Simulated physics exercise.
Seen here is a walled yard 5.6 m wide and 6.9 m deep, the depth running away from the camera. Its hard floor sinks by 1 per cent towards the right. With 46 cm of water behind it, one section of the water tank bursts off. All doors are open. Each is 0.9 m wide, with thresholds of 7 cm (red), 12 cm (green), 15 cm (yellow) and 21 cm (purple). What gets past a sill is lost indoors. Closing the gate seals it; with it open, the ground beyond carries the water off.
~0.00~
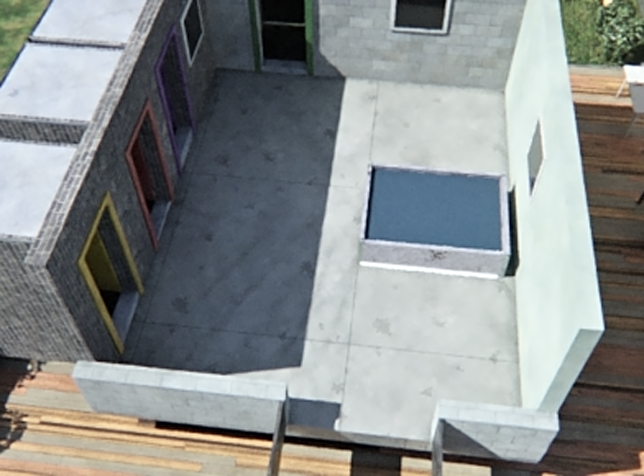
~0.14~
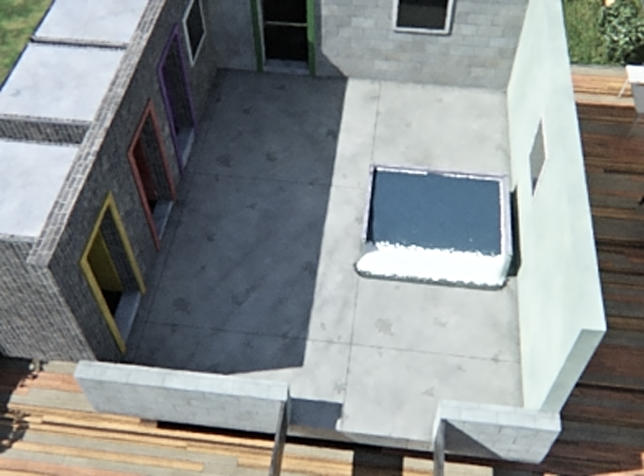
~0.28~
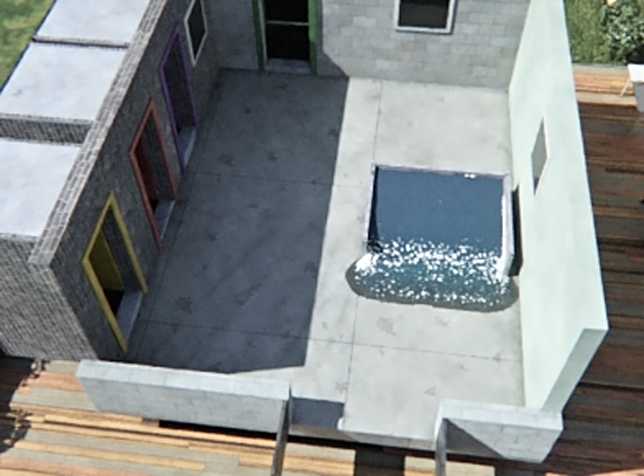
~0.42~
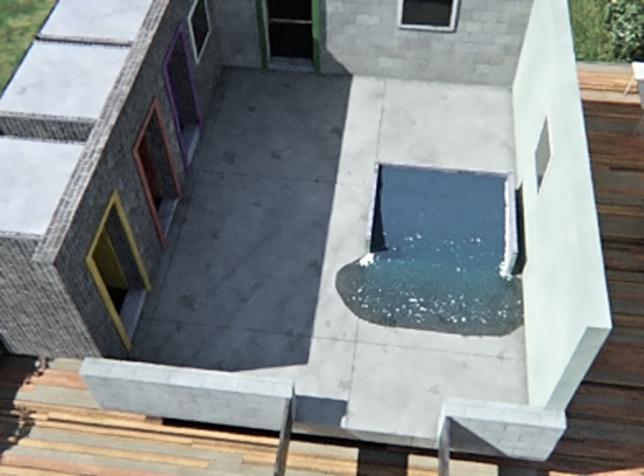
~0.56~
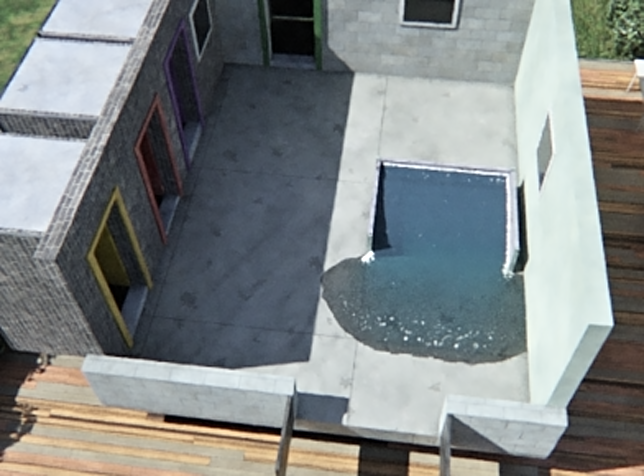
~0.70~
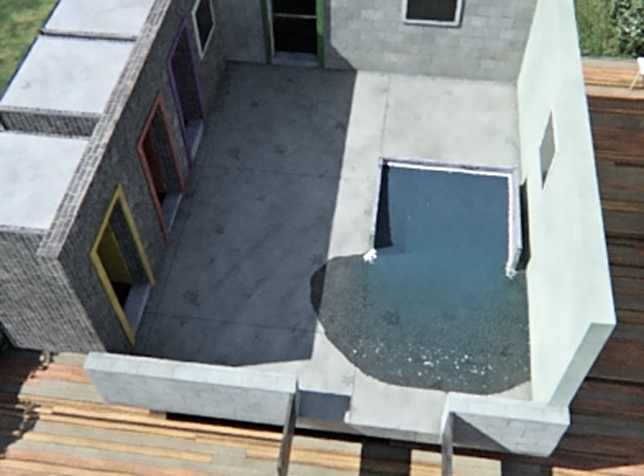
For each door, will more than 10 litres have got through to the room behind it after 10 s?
Red door: Within the allowance. Green door: Within the allowance. Yellow door: Within the allowance. Purple door: Within the allowance.
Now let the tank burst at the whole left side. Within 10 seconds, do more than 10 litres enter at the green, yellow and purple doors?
The green door comes out less than that, the yellow door less than that and the purple door less than that.
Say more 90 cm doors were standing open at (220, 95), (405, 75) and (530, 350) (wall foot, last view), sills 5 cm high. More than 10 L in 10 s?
Result in order - not enough, not enough, more than that.
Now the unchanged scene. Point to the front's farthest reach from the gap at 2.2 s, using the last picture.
I'd put it close to (212, 389).
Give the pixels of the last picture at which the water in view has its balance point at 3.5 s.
Near (429, 319).
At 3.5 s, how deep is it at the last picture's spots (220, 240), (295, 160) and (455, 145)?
Spot by spot: Some 0, 0, then 0 cm.
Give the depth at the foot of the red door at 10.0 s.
It comes to near 2.0 cm.
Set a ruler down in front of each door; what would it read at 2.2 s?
Door by door, in cm: Red reads 0, green reads 0, yellow reads 0, purple reads 0.
After 1.4 s water covers 25 % of the floor and is deepest (35 cm) near (534, 428); red door not reached, green door not reached, yellow door not reached, purple door not reached.
After 2.2 s water covers 25 % of the floor and is deepest (34 cm) near (534, 428); red door not reached, green door not reached, yellow door not reached, purple door not reached.
After 3.5 s water covers 30 % of the floor and is deepest (16 cm) near (534, 428); red door not reached, green door not reached, yellow door not reached, purple door not reached.
After 6.0 s water covers 45 % of the floor and is deepest (10 cm) near (122, 378); red door not reached, green door not reached, yellow door 8 cm at the sill, 0 L in, purple door not reached.
After 10.0 s water covers 65 % of the floor and is deepest (6 cm) near (528, 301); red door 2 cm at the sill, 0 L in, green door not reached, yellow door 2 cm at the sill, 0 L in, purple door 1 cm at the sill, 0 L in.
